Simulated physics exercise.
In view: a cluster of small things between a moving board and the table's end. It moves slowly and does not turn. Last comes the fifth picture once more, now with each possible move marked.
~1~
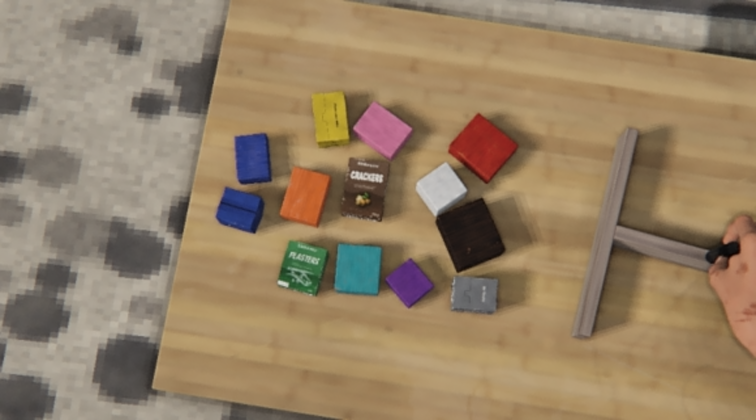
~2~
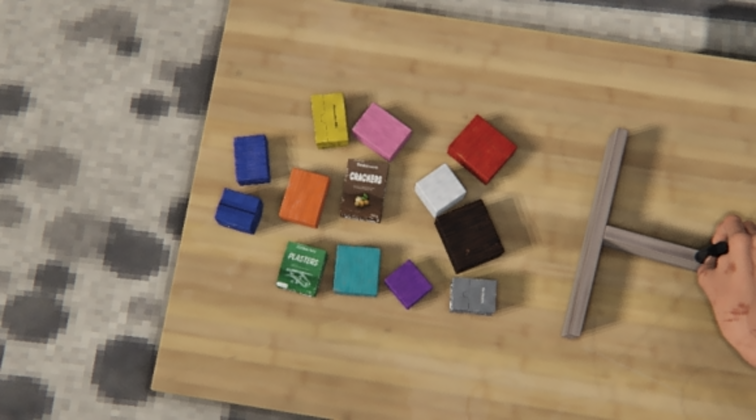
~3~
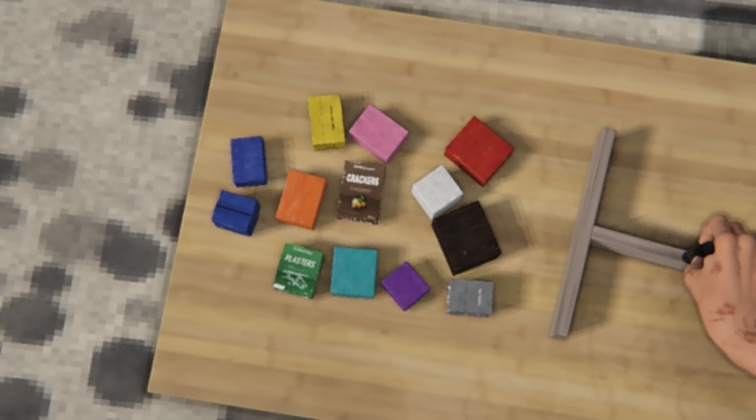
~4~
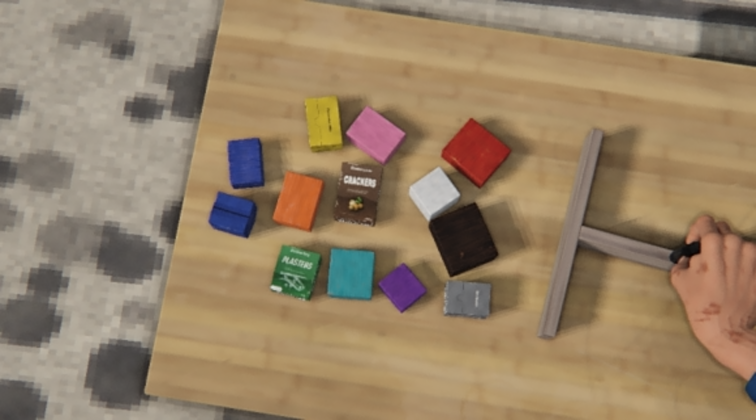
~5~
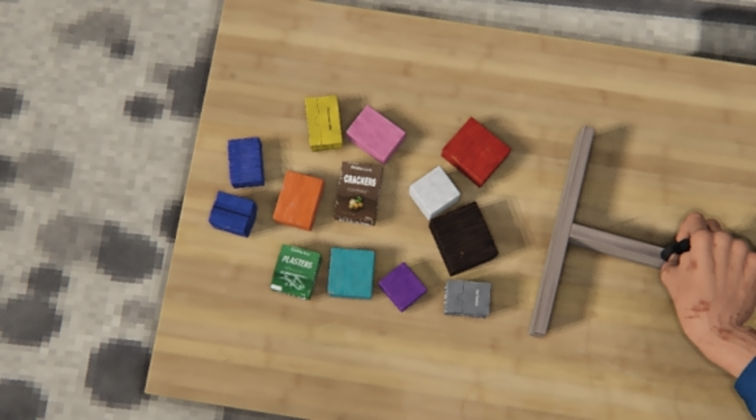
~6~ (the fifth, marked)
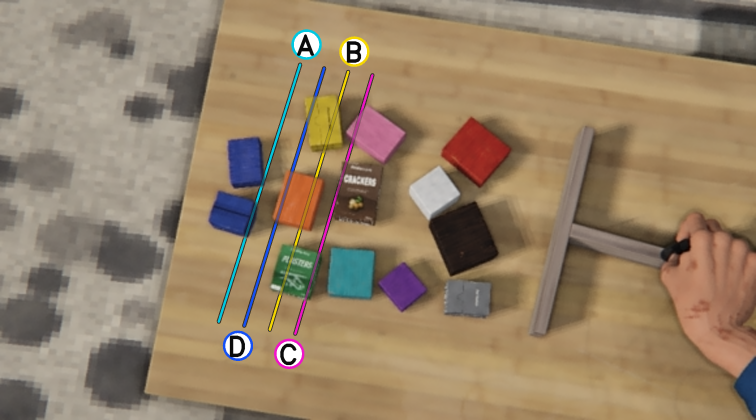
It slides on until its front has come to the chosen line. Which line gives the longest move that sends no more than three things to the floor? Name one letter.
It can go as far as B.
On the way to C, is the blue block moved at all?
Yes.
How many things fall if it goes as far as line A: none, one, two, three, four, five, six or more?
By then, six or more.
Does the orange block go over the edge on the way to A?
Yes.
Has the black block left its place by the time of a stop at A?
By then, yes.
On the marked copy, A at (261, 189); B at (310, 197); C at (335, 200); D at (285, 193).
With B. Early on, board (475, 214); green box (290, 270); purple block (377, 287).
Further on, board (384, 200); green box (211, 259); blue box (220, 215).
At the end, board (313, 189); blue box over the edge; green box over the edge; three fallen.
As for the rest, A drops six; C is within the limit but short; D drops six.
